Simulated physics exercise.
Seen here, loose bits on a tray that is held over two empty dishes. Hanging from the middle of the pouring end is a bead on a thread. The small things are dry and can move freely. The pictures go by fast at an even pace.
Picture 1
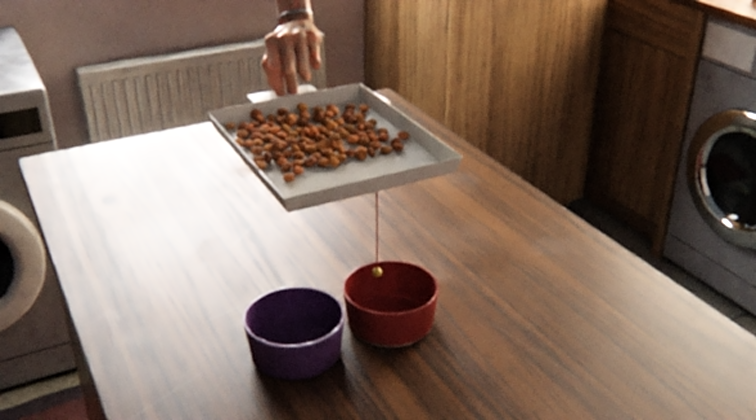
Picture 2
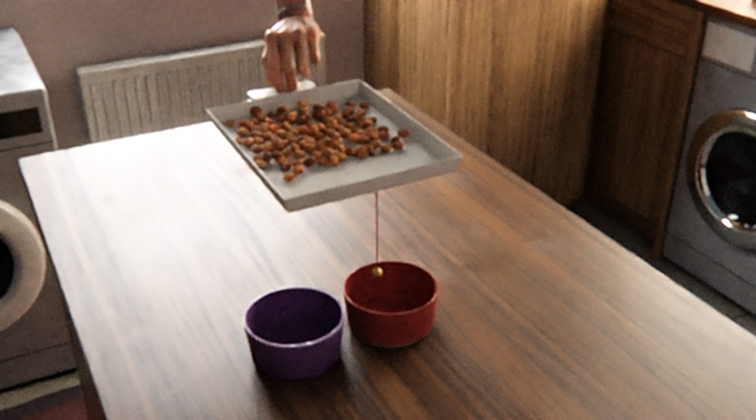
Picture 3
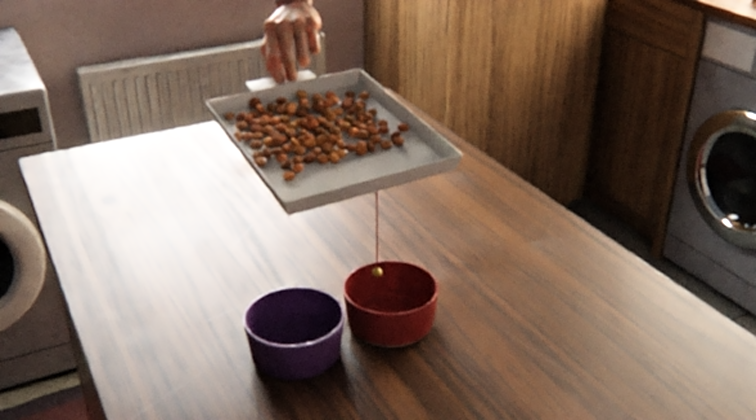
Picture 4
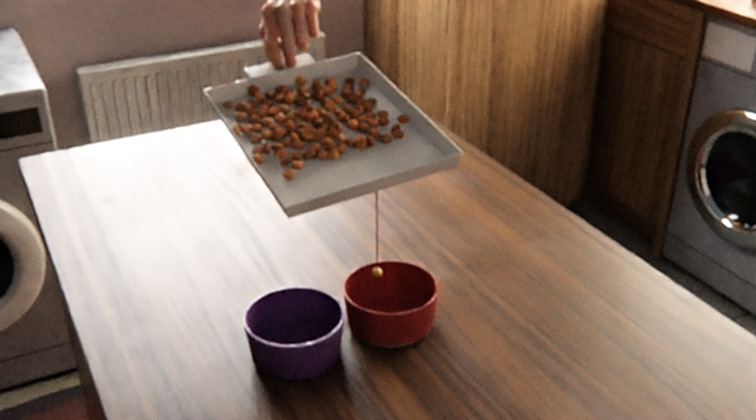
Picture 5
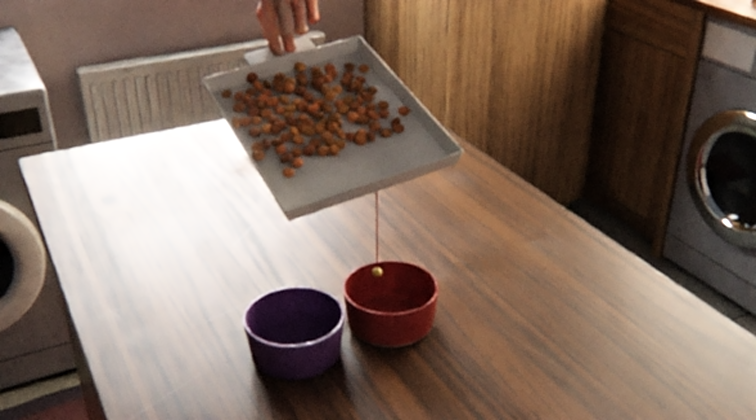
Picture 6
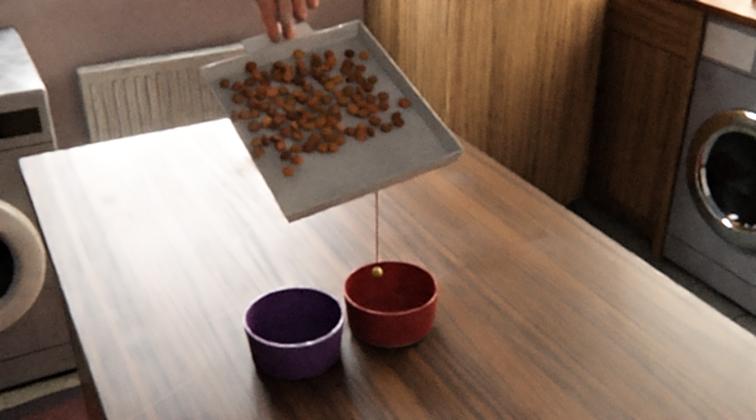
A hand raising the back of a tray of brown kibble, steadily steepening it above a purple bowl and a red bowl.
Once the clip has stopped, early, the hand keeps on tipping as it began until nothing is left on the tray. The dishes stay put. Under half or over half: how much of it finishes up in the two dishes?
The dishes will manage to catch most of it.
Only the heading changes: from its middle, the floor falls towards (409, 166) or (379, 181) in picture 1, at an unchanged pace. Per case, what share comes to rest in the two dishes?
Well, 0 percent for one and then 30 percent for the other.
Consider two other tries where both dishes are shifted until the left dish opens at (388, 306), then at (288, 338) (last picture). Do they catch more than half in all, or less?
The first try: The smaller part. The second: Most of it.
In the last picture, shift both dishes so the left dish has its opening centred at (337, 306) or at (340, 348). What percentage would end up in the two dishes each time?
Roughly 70 % and 30 %.
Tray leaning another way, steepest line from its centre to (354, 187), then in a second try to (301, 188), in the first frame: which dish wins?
For the first slope the lefthand dish, for the second the lefthand dish.
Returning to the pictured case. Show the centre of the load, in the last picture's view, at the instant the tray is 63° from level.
Look close to (316, 194) in the last picture.
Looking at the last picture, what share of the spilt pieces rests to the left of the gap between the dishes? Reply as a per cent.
Estimate: About 20 percent.
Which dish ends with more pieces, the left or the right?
Fuller side: Left of the pair.
Shortly afterwards, tray tipped steeply; the bulk on the tray; a little in the air.
Next, tray tipped past a quarter turn; a little on the tray; near two thirds in the left dish; only a few in the right dish; a little outside both; a little in the air.
Some moments later, tray tipped past a quarter turn; the bulk in the left dish; a little in the right dish; near a quarter outside both.
In the end, tray tipped past a quarter turn; the bulk in the left dish; a little in the right dish; near a quarter outside both.
